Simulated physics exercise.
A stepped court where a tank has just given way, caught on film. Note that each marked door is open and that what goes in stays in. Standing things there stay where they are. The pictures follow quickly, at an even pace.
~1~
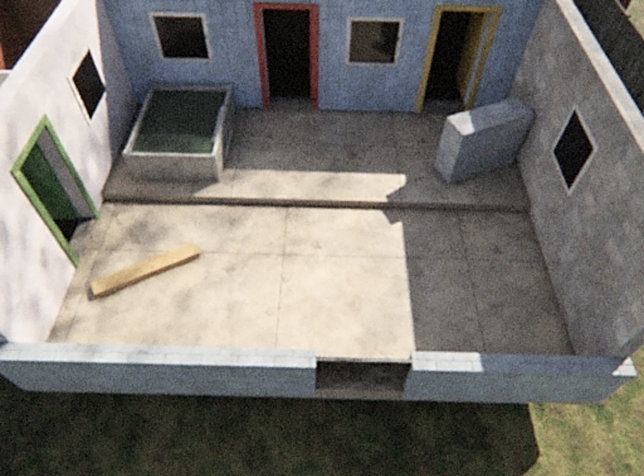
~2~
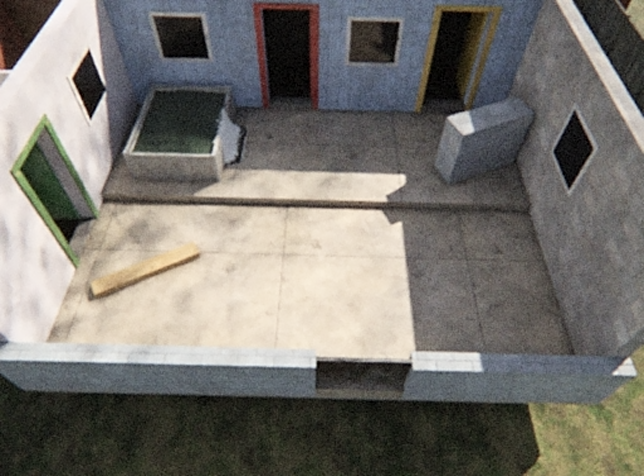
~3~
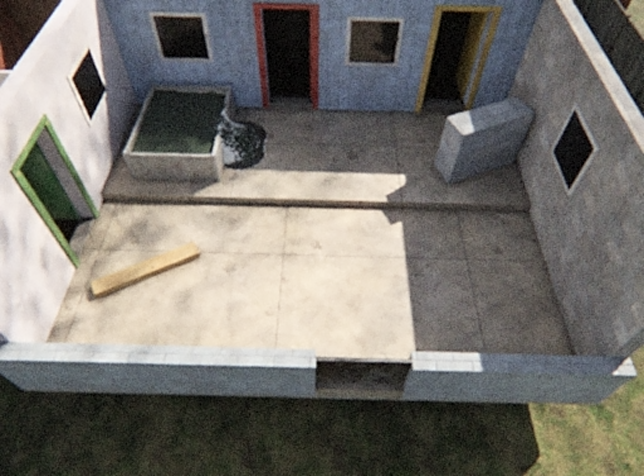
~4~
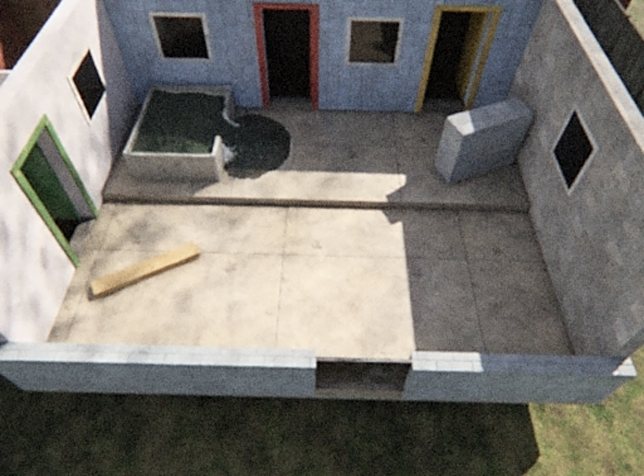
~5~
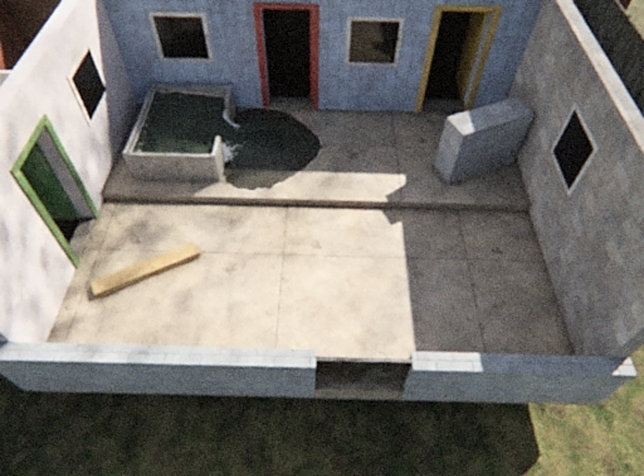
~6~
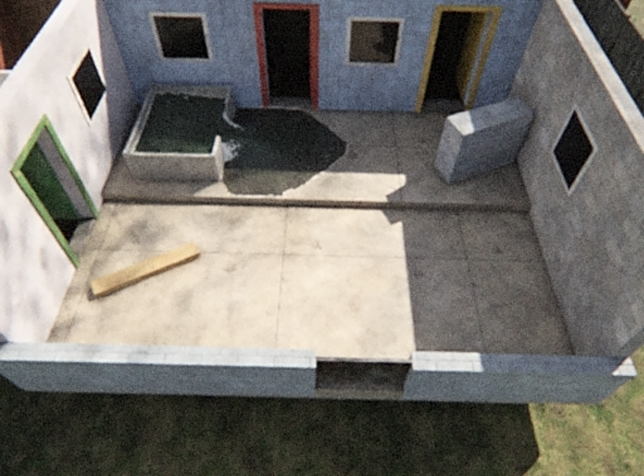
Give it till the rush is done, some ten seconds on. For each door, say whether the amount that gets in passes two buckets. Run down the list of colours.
The red door is going to stay within two buckets. The green door is going to stay within two buckets. The yellow door is going to stay within two buckets.
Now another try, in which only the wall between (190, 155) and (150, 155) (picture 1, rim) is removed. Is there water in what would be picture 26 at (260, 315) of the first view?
At the point asked about: Soaked.
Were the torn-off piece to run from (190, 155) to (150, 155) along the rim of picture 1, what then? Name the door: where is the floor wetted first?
It would be the green door.
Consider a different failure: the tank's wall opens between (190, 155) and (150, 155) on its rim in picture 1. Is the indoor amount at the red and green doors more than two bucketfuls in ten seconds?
Red remains within limit and green tops the threshold.
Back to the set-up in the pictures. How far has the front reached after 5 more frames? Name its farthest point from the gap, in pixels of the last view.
My best guess is about (442, 155).
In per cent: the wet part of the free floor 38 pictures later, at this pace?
Roughly 50 %.
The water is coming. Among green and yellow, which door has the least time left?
Answer: The yellow one.
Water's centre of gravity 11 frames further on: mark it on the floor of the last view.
Around pixel (264, 146).
A moment on, water covers 25 % of the floor; the red door wet at the sill, nothing in, the green door not reached, the yellow door not reached.
Next, water covers 40 % of the floor; the red door under two buckets in, the green door not reached, the yellow door wet at the sill, nothing in.
Then, water covers 50 % of the floor; the red door under two buckets in, the green door not reached, the yellow door wet at the sill, nothing in.
Later, water covers 50 % of the floor; the red door under two buckets in, the green door not reached, the yellow door wet at the sill, nothing in.
In the end, water covers 70 % of the floor; the red door under two buckets in, the green door not reached, the yellow door under two buckets in.
